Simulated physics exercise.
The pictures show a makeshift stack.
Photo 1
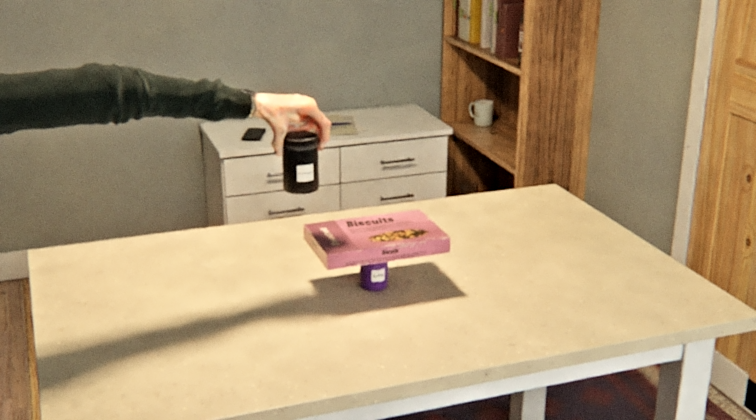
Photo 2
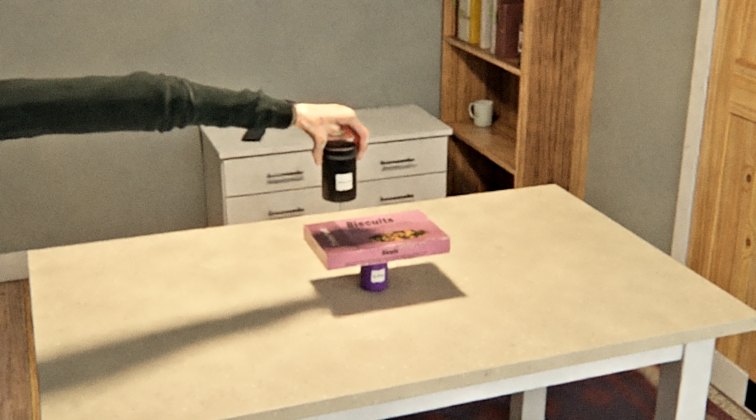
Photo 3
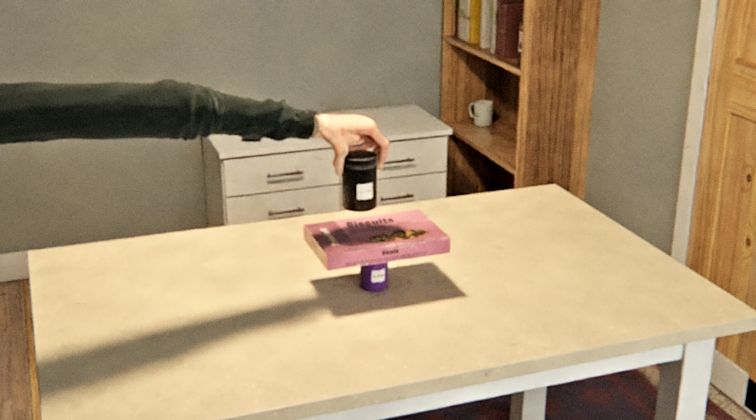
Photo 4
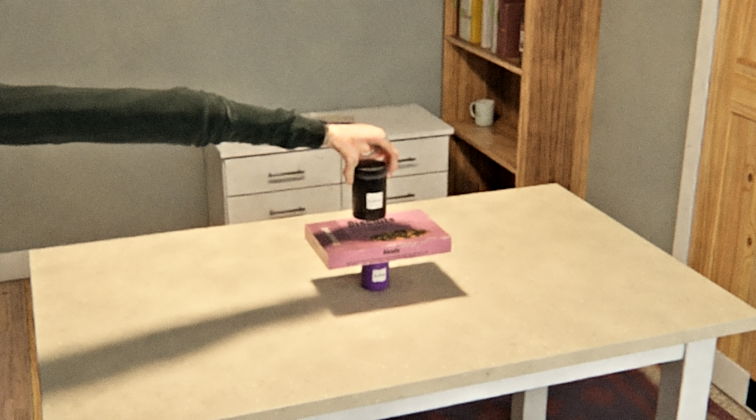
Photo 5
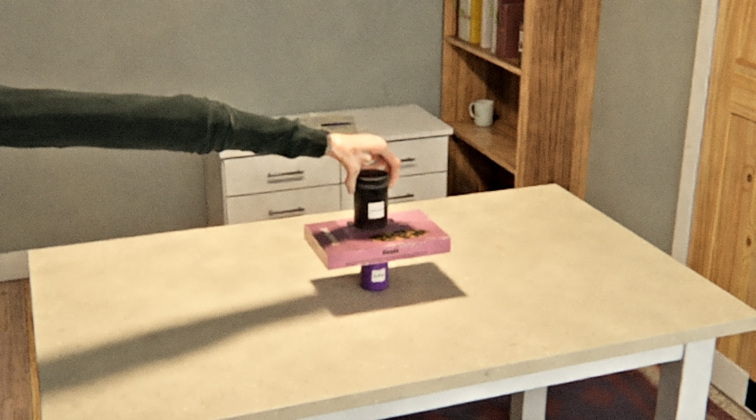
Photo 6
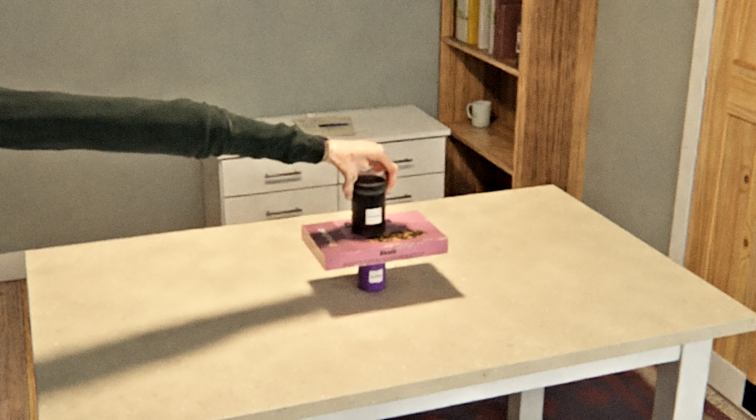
In a room with grey walls, seen from slightly above, a pale table stands before a white chest of drawers and a wooden bookcase holding a white mug. A pink biscuit box rests on a small purple jar near the table's middle. A dark-sleeved arm from the left carries a black jar rightward and lowers it onto the box, keeping hold, while the view stays almost still.
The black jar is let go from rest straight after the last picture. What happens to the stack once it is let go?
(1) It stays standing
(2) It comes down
Answer: 1.
Then, 0.20 s after the last picture, nothing has stirred.
Then, 0.60 s after the last picture, black jar resting near (368, 206).
At rest, all 3 in place. Seen from the same camera at the end, black jar near (368, 206). The stack holds.
